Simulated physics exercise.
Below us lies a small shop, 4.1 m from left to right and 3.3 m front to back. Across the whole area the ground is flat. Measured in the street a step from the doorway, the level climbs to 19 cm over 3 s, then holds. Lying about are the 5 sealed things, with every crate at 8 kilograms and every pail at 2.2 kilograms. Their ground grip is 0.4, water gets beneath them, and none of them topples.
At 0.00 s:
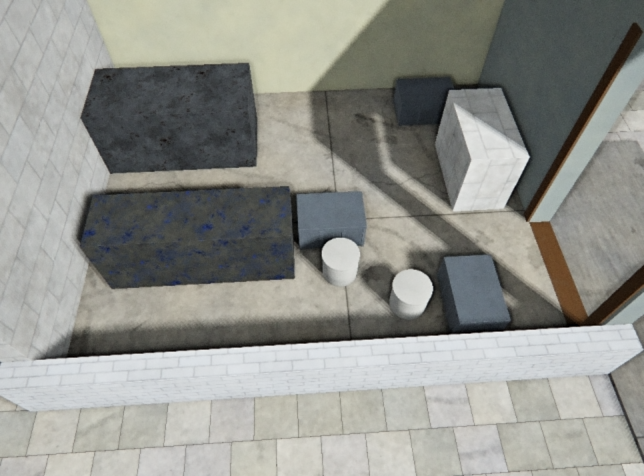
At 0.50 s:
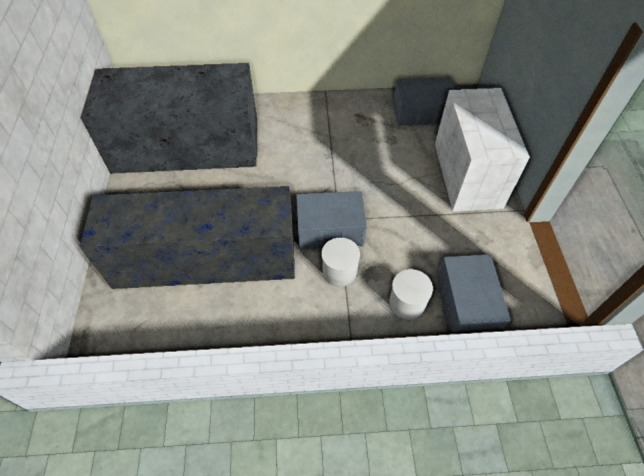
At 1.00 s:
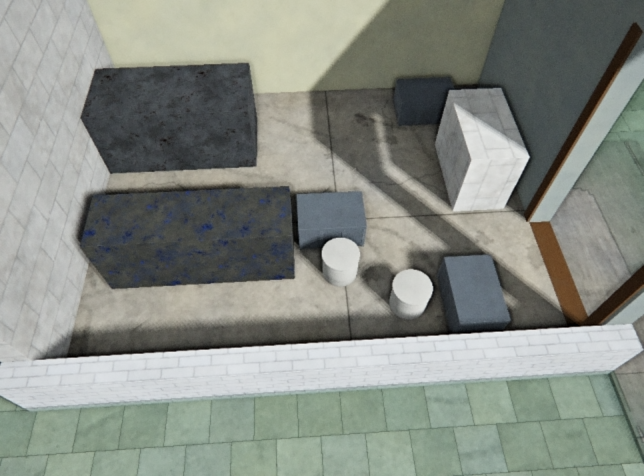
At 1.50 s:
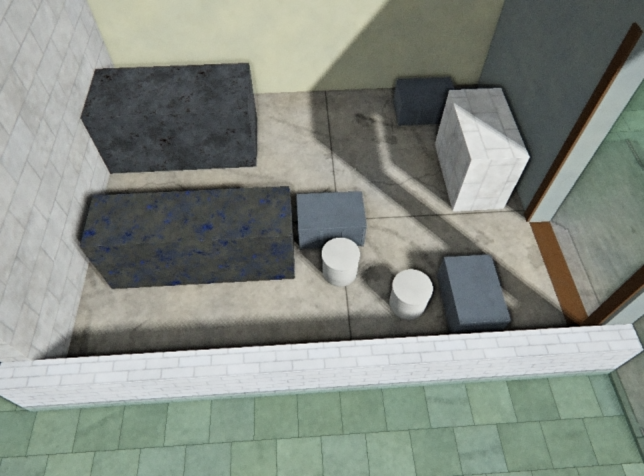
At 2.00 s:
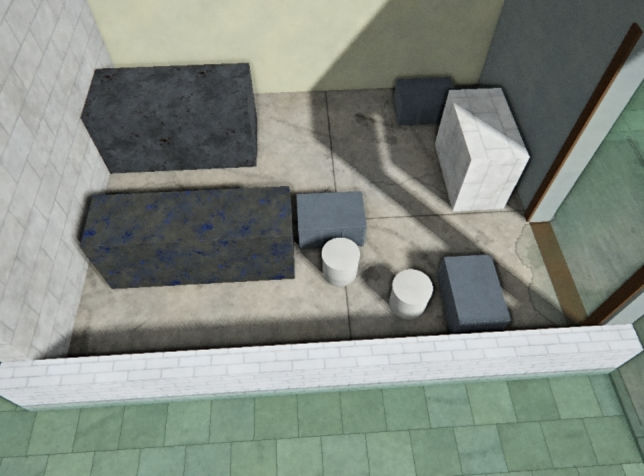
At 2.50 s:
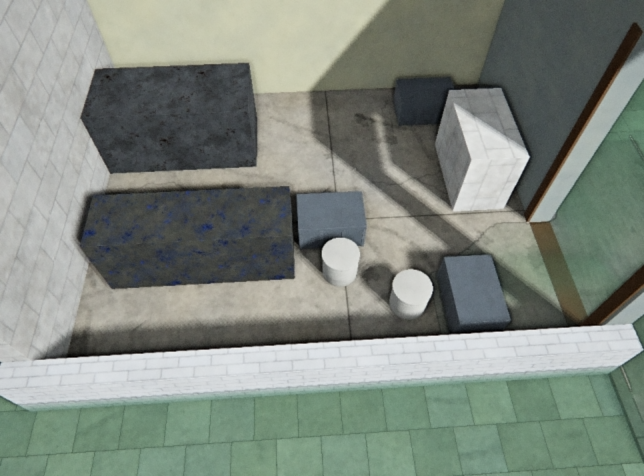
A small shop with a pale stone floor, white block walls and an open doorway at right is seen from above at a steep angle. Two long dark blocks lie at left, with blue-grey boxes, two white cylinders and a tall white block towards the right. Greenish water spreads over the paving outside and creeps across the threshold, while the objects and camera stay still.
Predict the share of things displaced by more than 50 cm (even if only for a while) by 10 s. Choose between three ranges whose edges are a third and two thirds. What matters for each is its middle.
The range is the highest, two thirds or more.
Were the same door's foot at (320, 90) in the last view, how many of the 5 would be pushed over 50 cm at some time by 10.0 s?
4.
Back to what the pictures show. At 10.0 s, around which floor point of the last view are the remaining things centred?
Around (273, 218).
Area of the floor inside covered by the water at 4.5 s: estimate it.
Wet area: Approx. 6.0 m2.
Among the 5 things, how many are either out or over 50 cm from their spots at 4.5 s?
The number comes to 3.
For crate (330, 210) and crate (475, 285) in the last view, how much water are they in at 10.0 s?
Depths: Near 6 cm, then near 17 cm.
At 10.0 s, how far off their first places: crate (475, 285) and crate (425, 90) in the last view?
First 200 cm, then 40 cm.
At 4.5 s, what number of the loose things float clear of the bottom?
I count 2.
After 3.5 s 0 of 5 are over 50 cm from their spots; 0 afloat.
After 4.5 s 3 of 5 are over 50 cm from their spots; 2 afloat.
After 7.0 s 4 of 5 are over 50 cm from their spots; 4 afloat.
After 10.0 s 4 of 5 are over 50 cm from their spots, and 4 have been at some point; 5 afloat.
